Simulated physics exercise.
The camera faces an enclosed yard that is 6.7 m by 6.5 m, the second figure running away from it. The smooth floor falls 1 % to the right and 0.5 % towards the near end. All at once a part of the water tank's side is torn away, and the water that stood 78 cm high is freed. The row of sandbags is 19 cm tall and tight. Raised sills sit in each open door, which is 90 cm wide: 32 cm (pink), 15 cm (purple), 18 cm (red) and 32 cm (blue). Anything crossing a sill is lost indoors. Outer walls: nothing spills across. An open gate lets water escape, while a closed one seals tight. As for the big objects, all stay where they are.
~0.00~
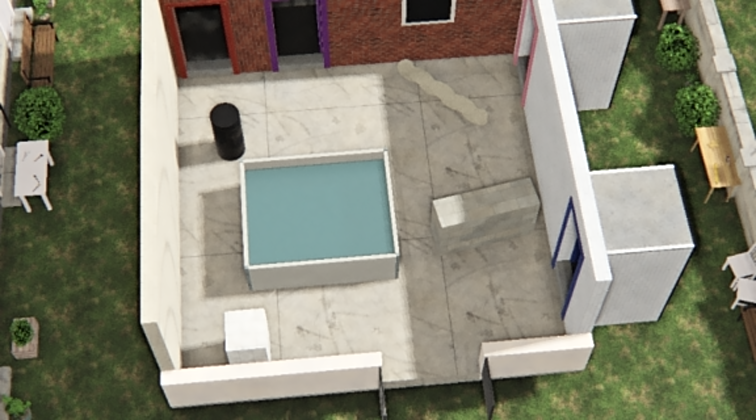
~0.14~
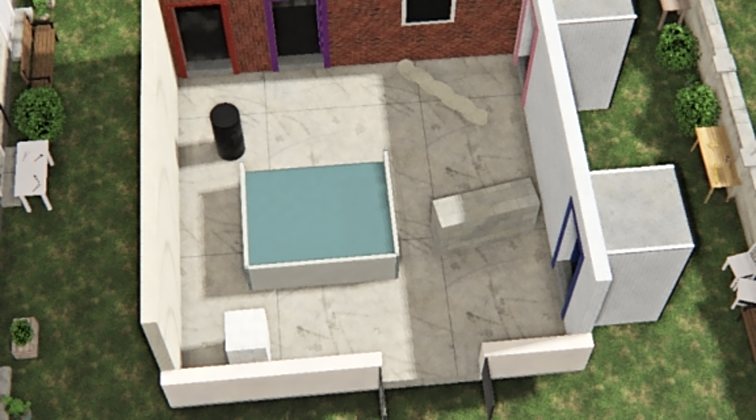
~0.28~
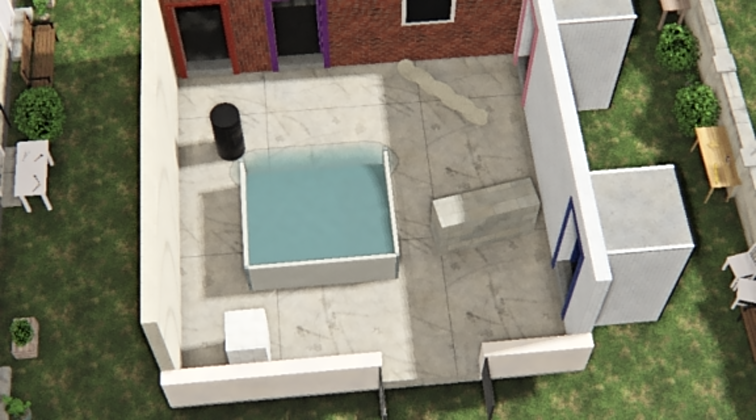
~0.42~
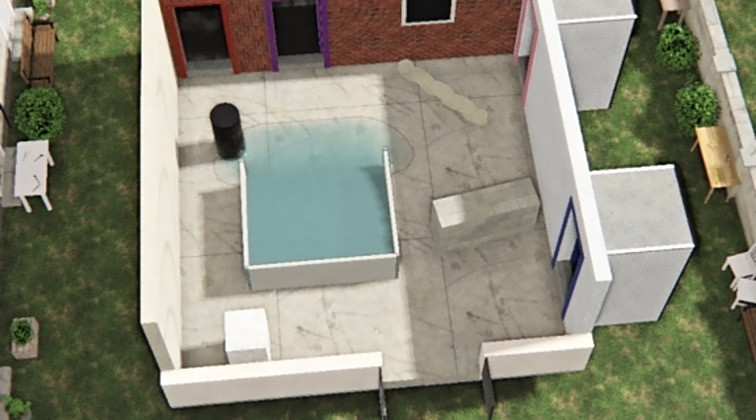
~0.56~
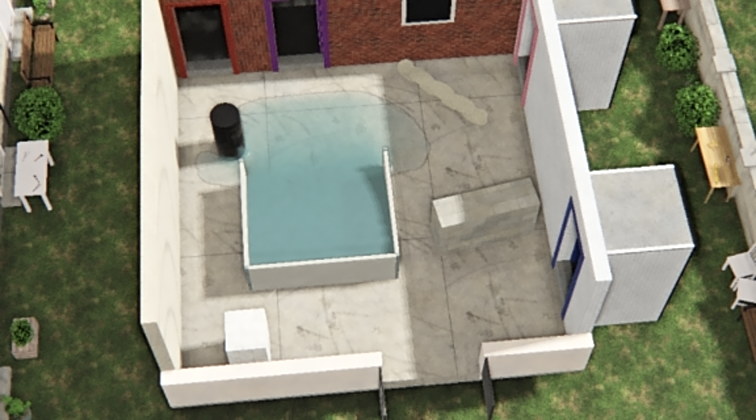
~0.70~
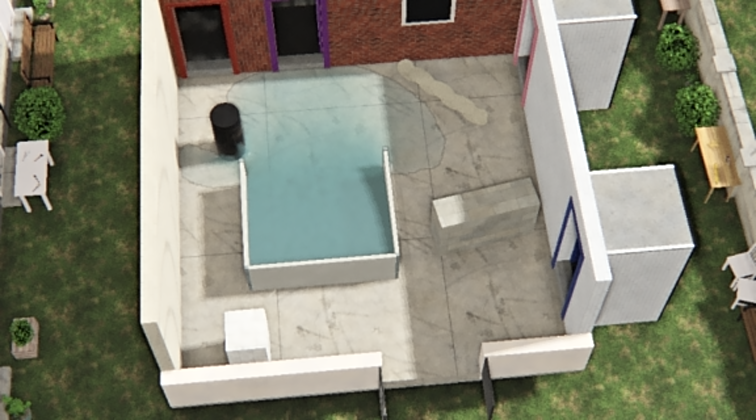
The video shows a walled yard from above, where the far side of a rectangular water tank disappears and water pours out, spreading across the pale floor towards the brick wall and around a black barrel as the tank's level lowers slightly.
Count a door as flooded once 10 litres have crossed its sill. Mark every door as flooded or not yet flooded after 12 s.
After that time, pink door: Not yet flooded; purple door: Flooded; red door: Flooded; blue door: Not yet flooded.
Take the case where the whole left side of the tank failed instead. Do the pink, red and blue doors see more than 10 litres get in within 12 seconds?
Door pink stays within, door red goes beyond, door blue stays within.
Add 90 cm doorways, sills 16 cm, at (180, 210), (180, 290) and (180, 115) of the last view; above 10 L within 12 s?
Well, the first is on the low side, the second is on the low side, and the third is on the high side.
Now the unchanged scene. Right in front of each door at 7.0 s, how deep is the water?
Depths: Pink door 11 cm, purple door 9 cm, red door 9 cm, blue door 4 cm.
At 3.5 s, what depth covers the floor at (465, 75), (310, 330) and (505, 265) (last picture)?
Listed order: 4 / 0 / 0 cm.
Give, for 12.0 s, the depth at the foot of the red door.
The depth there is near 1.5 cm.
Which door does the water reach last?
Last comes the blue one.
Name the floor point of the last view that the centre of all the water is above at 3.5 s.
The water's centre is around (332, 147).
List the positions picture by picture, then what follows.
In the first picture, the water tank at (318, 209) is whole and still, 78 cm deep.
In the second picture, the front is at a hidden place, 1.4 m from the gap on the water tank's far side; 0.5 m2 of floor is under water; 78 cm left at the back of the water tank.
In the third picture, the front is at (234, 171), 1.6 m from the gap on the water tank's far side; 1.9 m2 of floor is under water; 78 cm left at the back of the water tank.
In the fourth picture, water pours out on the water tank's far side and has run 1.9 m, to (218, 161); typically 13 cm deep outside, 77 cm at the water tank's back.
In the fifth picture, the front is at (414, 125), 2.2 m from the gap on the water tank's far side; 6.2 m2 of floor is under water; 70 cm left at the back of the water tank.
In the sixth picture, the front is at (367, 72), 2.7 m from the gap on the water tank's far side; 8.7 m2 of floor is under water; 67 cm left at the back of the water tank.
After 1.4 s water covers 30 % of the floor and is deepest (48 cm) near (279, 76); pink door not reached, purple door 49 cm at the sill, 138 L in, red door 20 cm at the sill, 0 L in, blue door not reached.
After 2.2 s water covers 40 % of the floor and is deepest (44 cm) near (335, 87); pink door 9 cm at the sill, 0 L in, purple door 45 cm at the sill, 355 L in, red door 24 cm at the sill, 9 L in, blue door not reached.
After 3.5 s water covers 60 % of the floor and is deepest (30 cm) near (187, 82); pink door 18 cm at the sill, 0 L in, purple door 25 cm at the sill, 525 L in, red door 26 cm at the sill, 45 L in, blue door not reached.
After 7.0 s water covers 95 % of the floor and is deepest (21 cm) near (204, 383); pink door 11 cm at the sill, 0 L in, purple door 9 cm at the sill, 553 L in, red door 9 cm at the sill, 63 L in, blue door 4 cm at the sill, 0 L in.
After 12.0 s water covers 95 % of the floor and is deepest (16 cm) near (553, 269); pink door 14 cm at the sill, 0 L in, purple door 6 cm at the sill, 553 L in, red door 1 cm at the sill, 63 L in, blue door 14 cm at the sill, 0 L in.
